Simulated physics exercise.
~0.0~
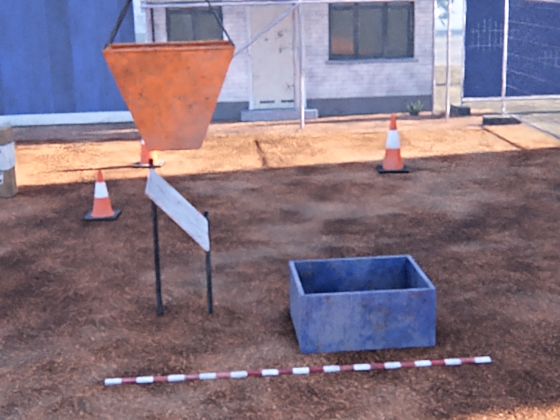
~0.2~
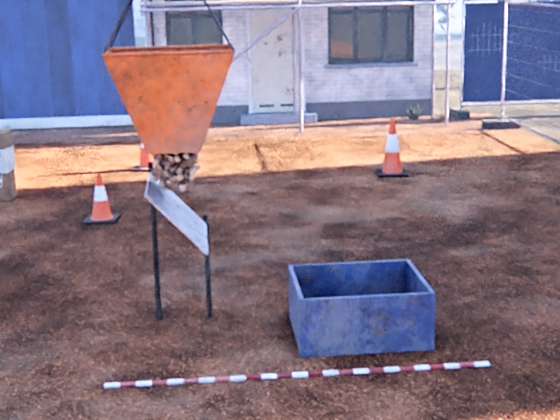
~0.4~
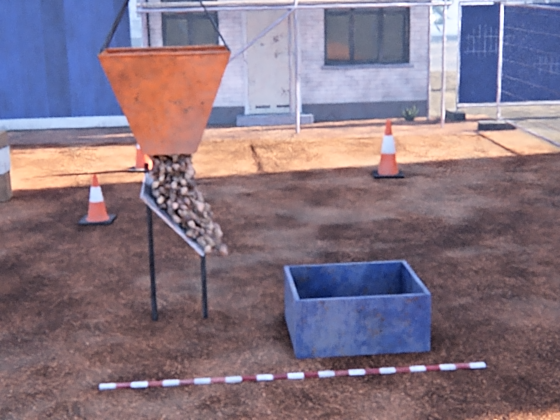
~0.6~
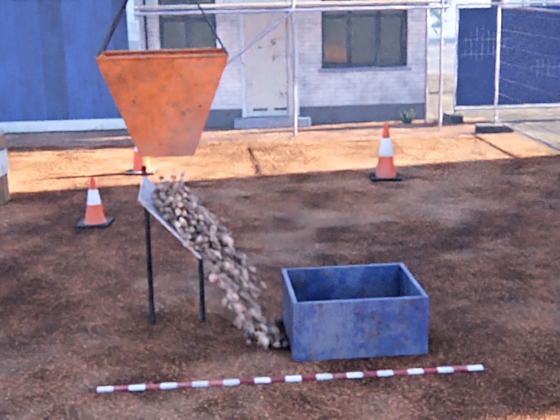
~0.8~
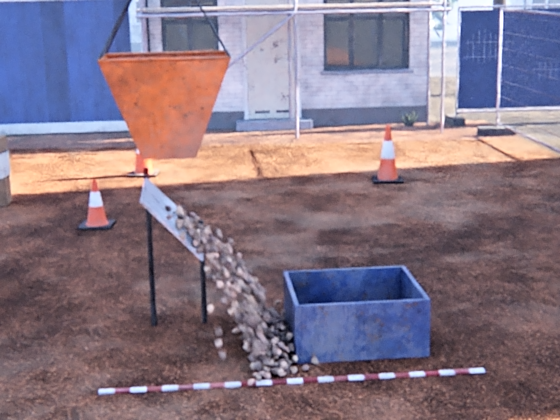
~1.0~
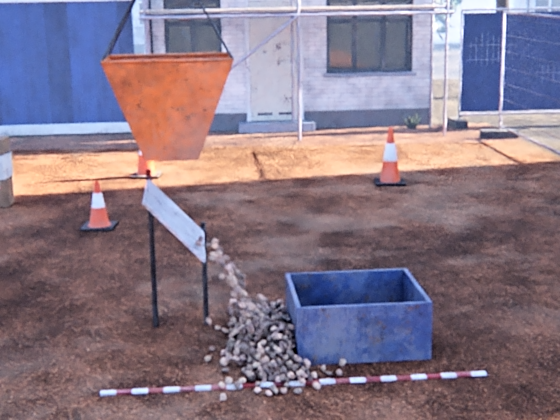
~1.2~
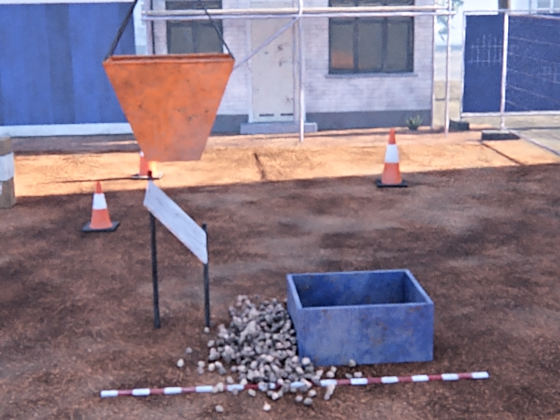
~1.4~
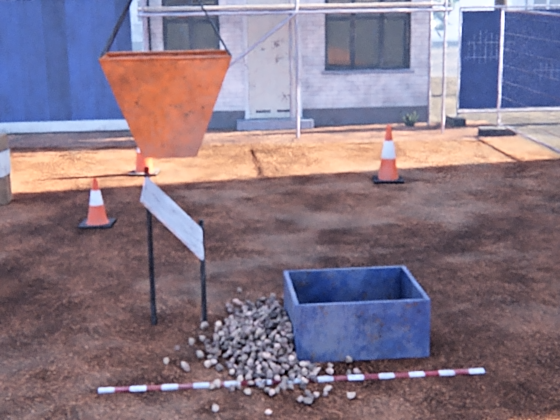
On a yard of reddish-brown dirt, in front of a pale brick building and blue hoarding, an orange hopper hangs above a fixed sloping steel plate on legs, with a blue bin standing to the right. Stones begin to drop from the bottom of the hopper onto the plate. They slide down to the right and pour off its lower edge, falling short of the bin. The stream thins and stops as a heap builds against the bin's left side. At the end the stones lie piled on the ground, some scattered around the striped staff, and the bin appears empty.
